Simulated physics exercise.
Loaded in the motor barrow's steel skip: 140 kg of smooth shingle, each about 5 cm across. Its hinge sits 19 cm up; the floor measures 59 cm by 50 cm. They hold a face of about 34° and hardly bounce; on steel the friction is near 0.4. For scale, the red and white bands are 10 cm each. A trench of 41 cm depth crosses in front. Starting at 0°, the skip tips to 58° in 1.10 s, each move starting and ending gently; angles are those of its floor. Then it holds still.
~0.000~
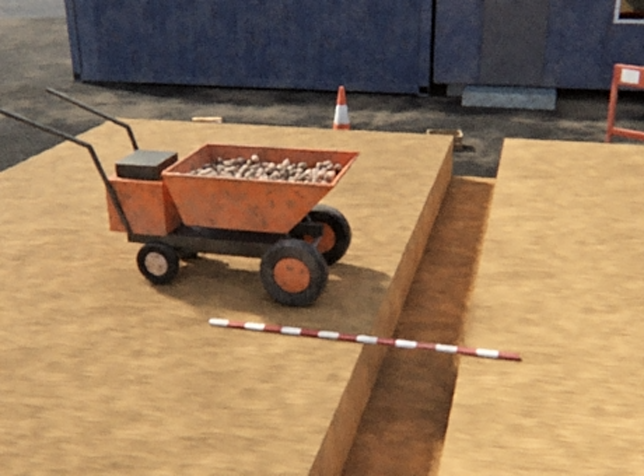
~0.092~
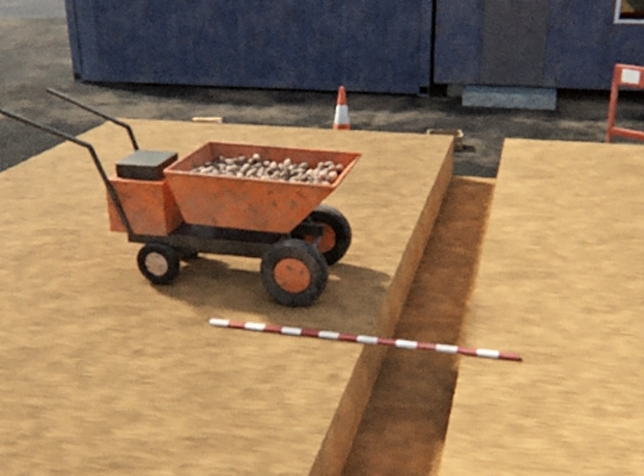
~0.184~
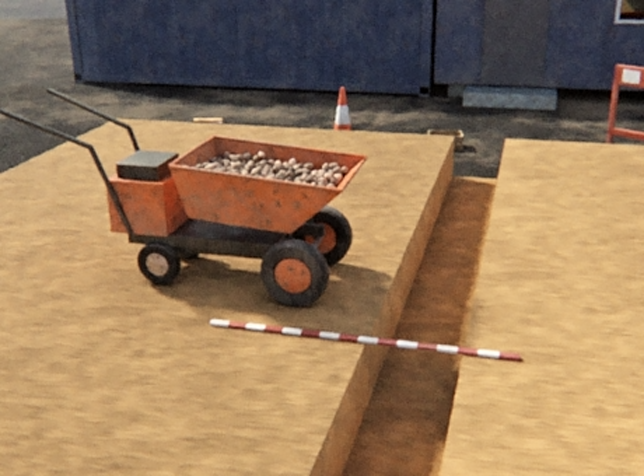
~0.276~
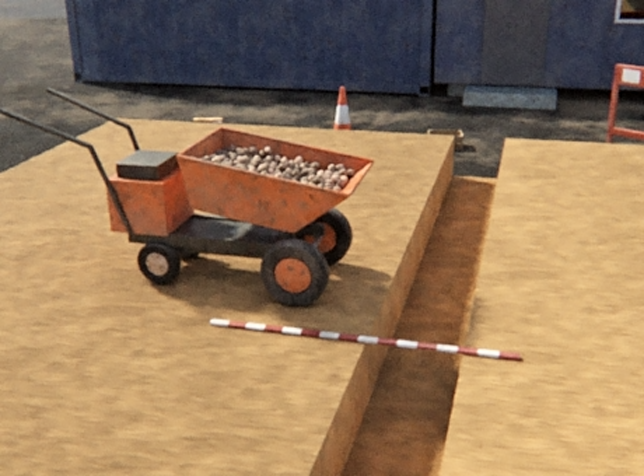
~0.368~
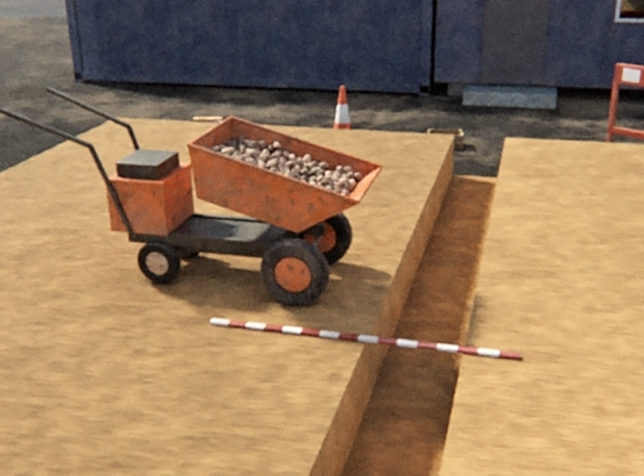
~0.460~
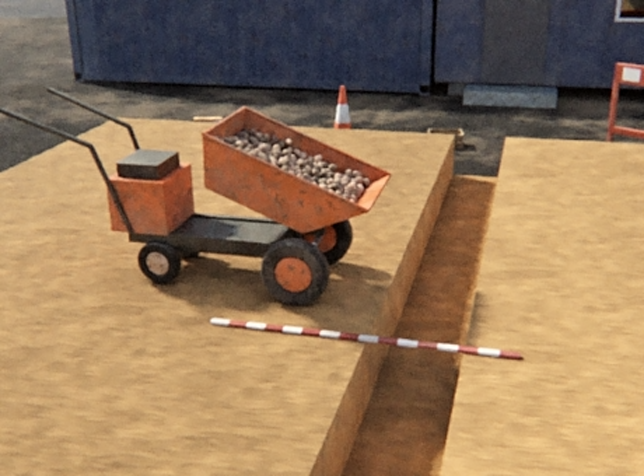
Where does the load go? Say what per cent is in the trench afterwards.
Close to 93 in a hundred.
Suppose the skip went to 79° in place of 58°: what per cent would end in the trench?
It would be near 100 per cent.
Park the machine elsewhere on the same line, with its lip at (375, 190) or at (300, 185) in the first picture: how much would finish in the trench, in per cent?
About 50 and 100 per cent.
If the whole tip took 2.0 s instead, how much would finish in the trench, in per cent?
It would be near 100 per cent.
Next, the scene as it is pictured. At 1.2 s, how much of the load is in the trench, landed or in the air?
About 20 per cent by then.
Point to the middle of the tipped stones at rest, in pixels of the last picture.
Around (438, 346).
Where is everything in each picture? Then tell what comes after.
The skip is at 0°, its lip at (334, 186); the top of the load is at (297, 170), in the first picture.
Lip at (336, 188), floor tilted 1°, highest stones at (270, 170); the stones move at 0.2 m/s on average, in the second picture.
The skip is at 4°, its lip at (342, 191); the top of the load is at (246, 164); the stones move at 0.4 m/s on average, in the third picture.
Lip at (350, 196), floor tilted 9°, highest stones at (234, 155); the stones move at 0.5 m/s on average, in the fourth picture.
Lip at (359, 202), floor tilted 15°, highest stones at (232, 146); the stones move at 0.6 m/s on average, in the fifth picture.
Lip at (369, 211), floor tilted 22°, highest stones at (241, 137); the stones move at 0.7 m/s on average, in the sixth picture.
After 0.8 s the floor is at 49°; 100 % in the skip; the foremost stones are at (386, 231).
After 1.2 s the floor is at 58°; 81 % in the skip, 19 % in the trench; the foremost stones are at (458, 298).
After 1.5 s the floor is at 58°; 43 % in the skip, 51 % in the trench, 6 % past the trench; the foremost stones are at (531, 307).
After 3.5 s the floor is at 58°; 0 % in the skip, 93 % in the trench, 7 % past the trench; the foremost stones are at (621, 314).
